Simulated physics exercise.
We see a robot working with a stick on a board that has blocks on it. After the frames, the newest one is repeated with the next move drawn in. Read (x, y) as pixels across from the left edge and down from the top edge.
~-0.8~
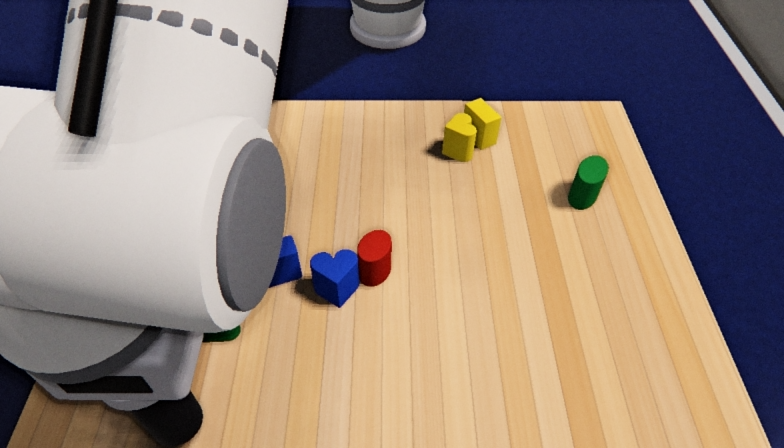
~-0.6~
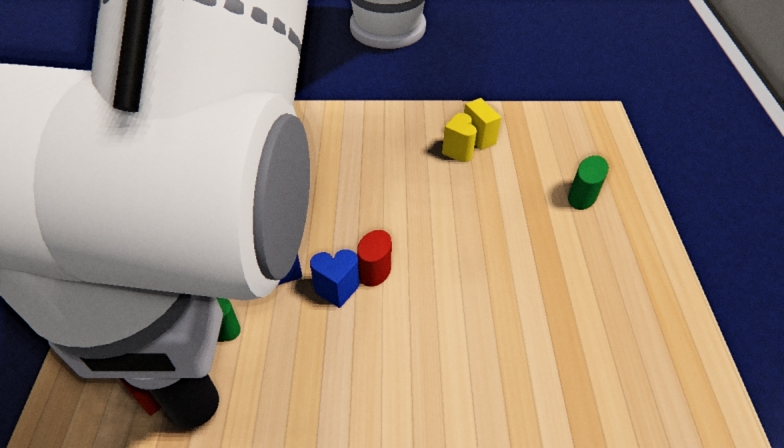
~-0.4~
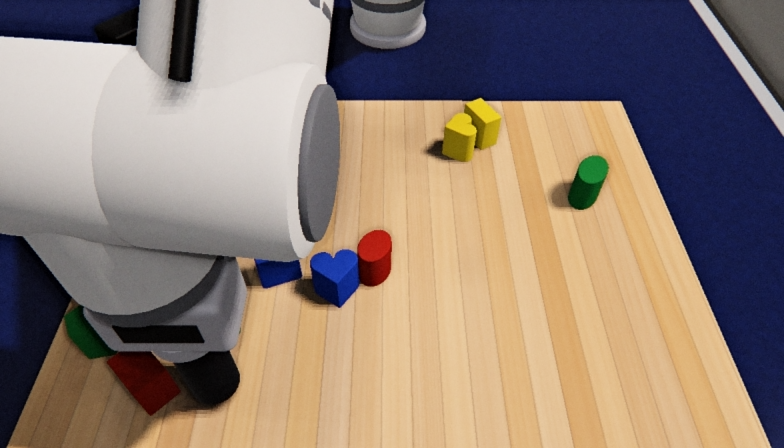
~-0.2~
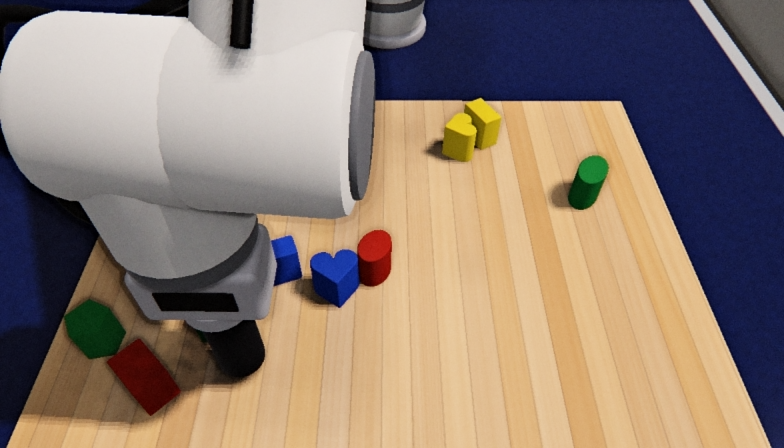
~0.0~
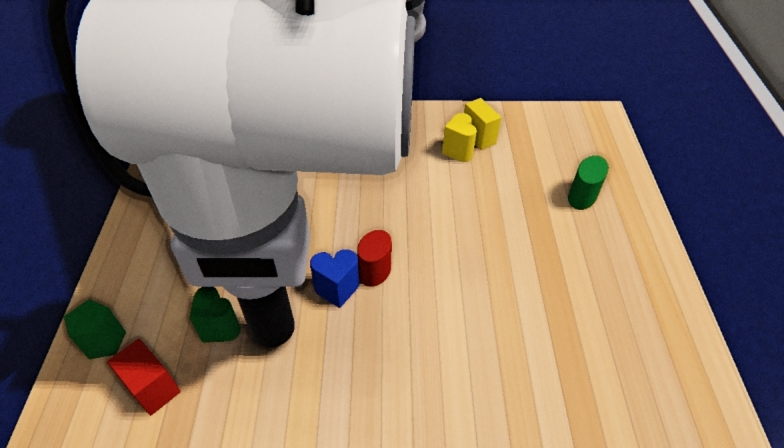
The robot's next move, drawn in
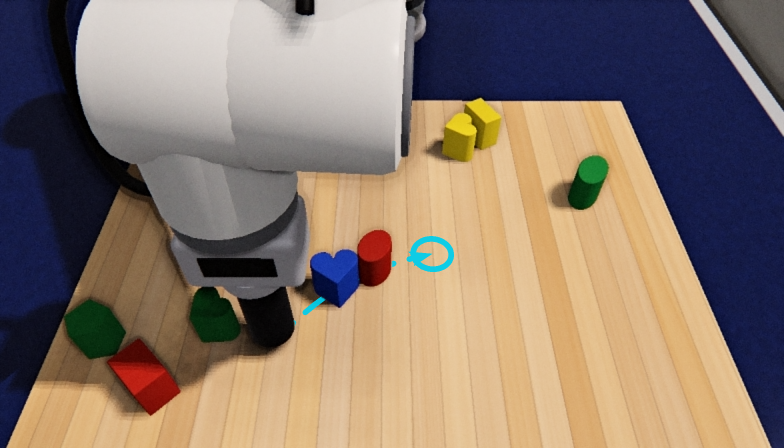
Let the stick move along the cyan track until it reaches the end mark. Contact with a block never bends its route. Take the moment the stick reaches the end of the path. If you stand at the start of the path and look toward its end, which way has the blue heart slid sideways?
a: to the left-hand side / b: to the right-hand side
b
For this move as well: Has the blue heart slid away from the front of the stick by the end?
That would be a no.
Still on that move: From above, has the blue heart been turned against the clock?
No.
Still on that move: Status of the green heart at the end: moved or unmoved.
By the last moment of the path, the green heart has stayed put.
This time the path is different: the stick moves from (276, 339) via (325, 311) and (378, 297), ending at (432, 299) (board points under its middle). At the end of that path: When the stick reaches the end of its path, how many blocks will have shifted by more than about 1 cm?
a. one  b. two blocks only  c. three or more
Choice b: Two blocks only.
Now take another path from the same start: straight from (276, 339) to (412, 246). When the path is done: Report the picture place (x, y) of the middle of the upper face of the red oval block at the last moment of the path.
When the path ends, it will be at (441, 204).
Drawn move, from (276, 339) via (324, 297) and (377, 269), ending at (432, 254).
On the path given first. One third of the way, stick (323, 286); blue heart (353, 253), turned 20° clockwise; red oval block (391, 238), turned 15° anticlockwise.
Two thirds of the way, stick (377, 257); blue heart (413, 234), turned 50° clockwise; red oval block (434, 217), turned 95° anticlockwise.
At the end, stick (433, 242); green heart still; blue rectangular block still; blue heart (468, 216), turned 20° clockwise; red oval block (473, 195), turned 120° anticlockwise.
